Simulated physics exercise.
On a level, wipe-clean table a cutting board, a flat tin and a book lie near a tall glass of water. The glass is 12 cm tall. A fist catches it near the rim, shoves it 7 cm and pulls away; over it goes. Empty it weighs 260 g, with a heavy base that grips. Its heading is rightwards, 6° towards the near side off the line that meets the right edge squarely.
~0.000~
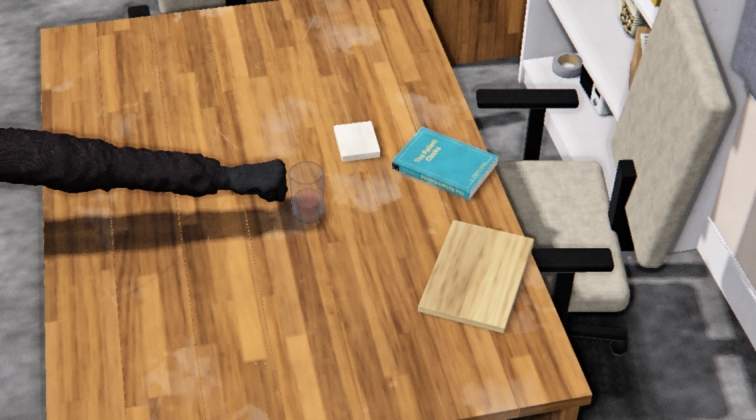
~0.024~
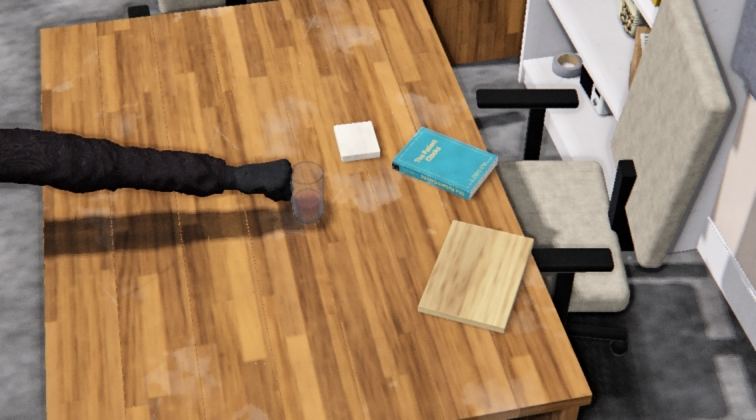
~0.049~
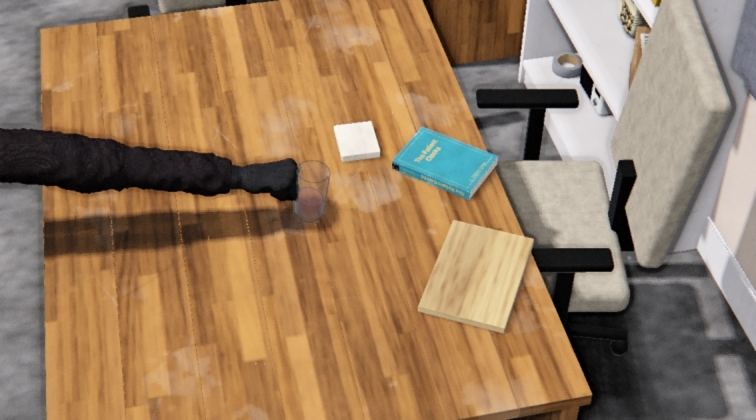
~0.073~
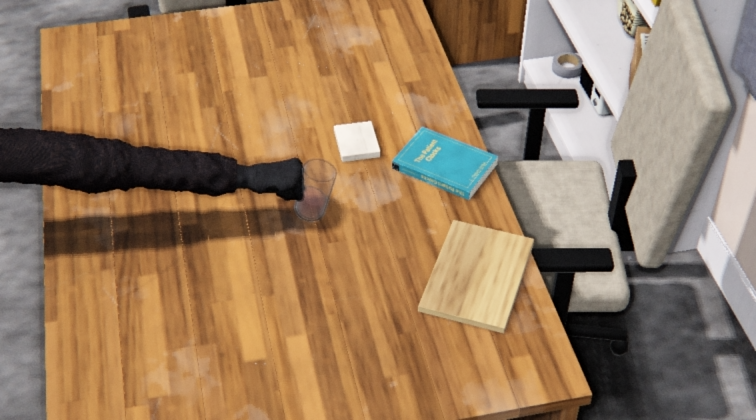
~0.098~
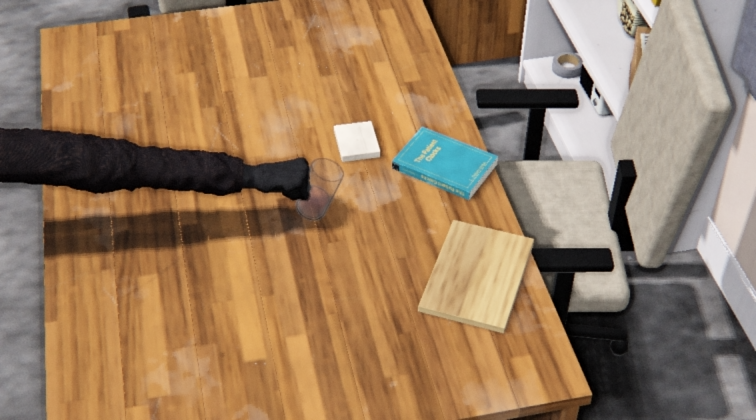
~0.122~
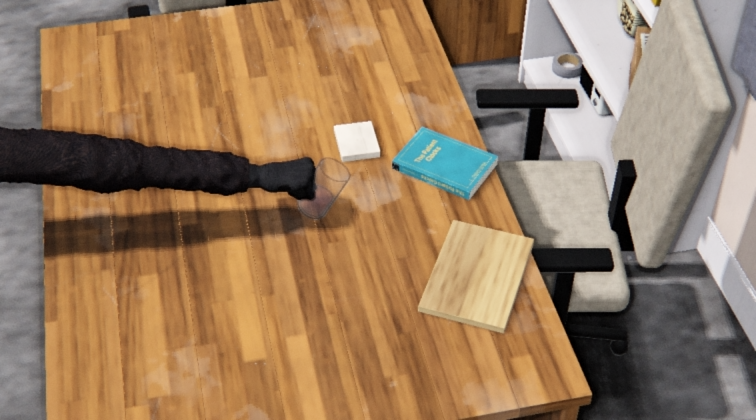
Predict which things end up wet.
Cutting board: Ends up wet; flat tin: Stays dry; book: Ends up wet.
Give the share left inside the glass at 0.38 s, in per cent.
Some 84 per cent.
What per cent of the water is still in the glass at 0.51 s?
About 40 per cent.
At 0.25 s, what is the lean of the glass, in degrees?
It is at some 66°.
After 0.25 s the tilt is 66° and 100 per cent is in the glass, 0 has run off the table; wet so far, nothing.
After 0.38 s the tilt is 89° and 83 per cent is in the glass, 0 has run off the table; wet so far, nothing.
After 0.51 s the tilt is 89° and 41 per cent is in the glass, 0 has run off the table; wet so far, book.
After 0.75 s the tilt is 89° and 22 per cent is in the glass, 3 has run off the table; wet so far, cutting board, book.
In the end 10 per cent is in the glass, 28 has run off the table; wet so far, cutting board, book.
